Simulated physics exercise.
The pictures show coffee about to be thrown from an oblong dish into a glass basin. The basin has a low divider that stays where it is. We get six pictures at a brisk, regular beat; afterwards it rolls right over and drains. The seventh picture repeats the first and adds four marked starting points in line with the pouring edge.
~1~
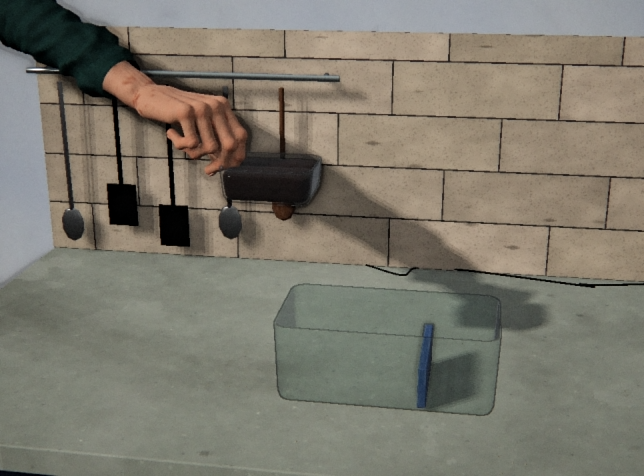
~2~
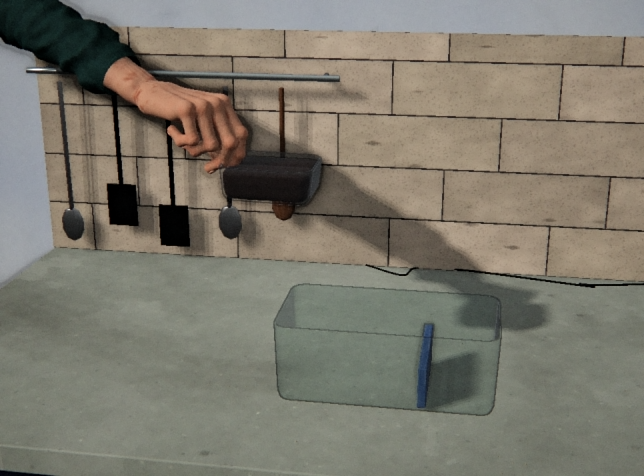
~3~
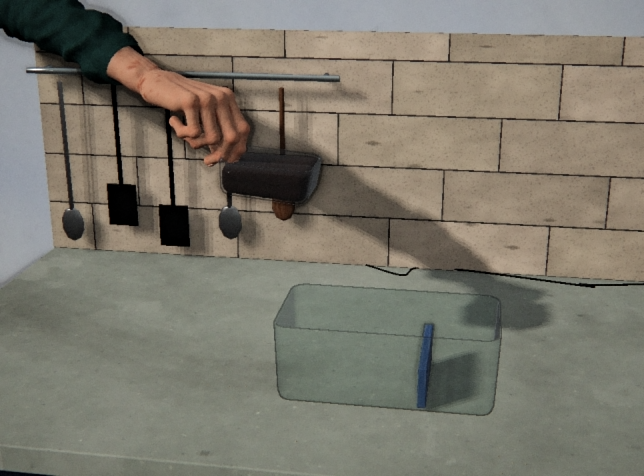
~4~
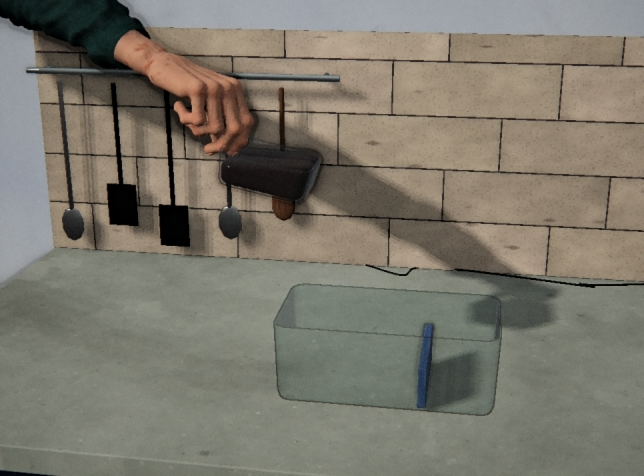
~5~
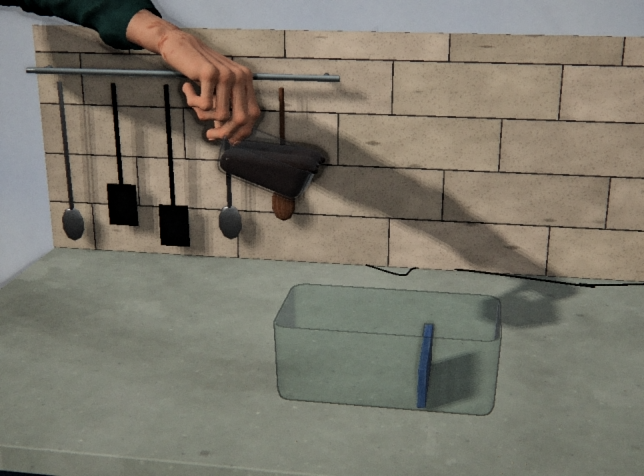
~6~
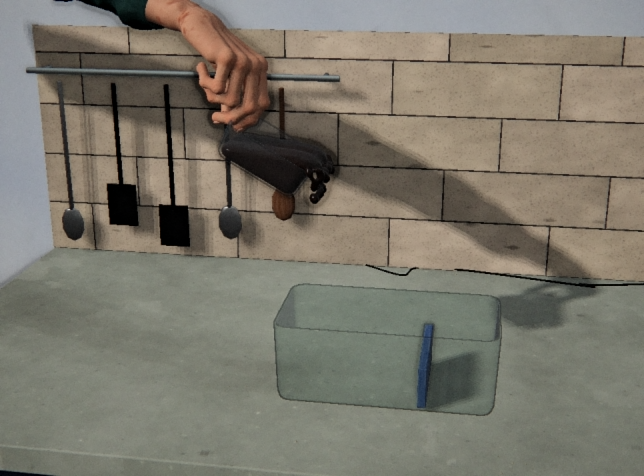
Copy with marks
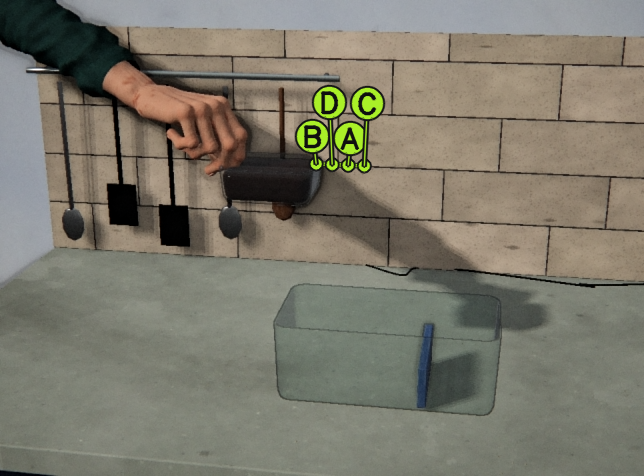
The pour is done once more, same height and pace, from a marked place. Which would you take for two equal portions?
Go for A.
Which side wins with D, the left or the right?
The left side.
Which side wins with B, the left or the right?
The left one.
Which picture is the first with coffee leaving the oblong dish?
In picture 5.
On the marked copy, A at (348, 165); B at (316, 163); C at (364, 165); D at (332, 164).
Choosing A, about 45 % ends left of the wall and 52 % right of it; 3 % is lost outside.
Choosing B, about 95 % ends left of the wall and 3 % right of it; 3 % is lost outside.
Choosing C, about 28 % ends left of the wall and 69 % right of it; 4 % is lost outside.
Choosing D, about 83 % ends left of the wall and 15 % right of it.
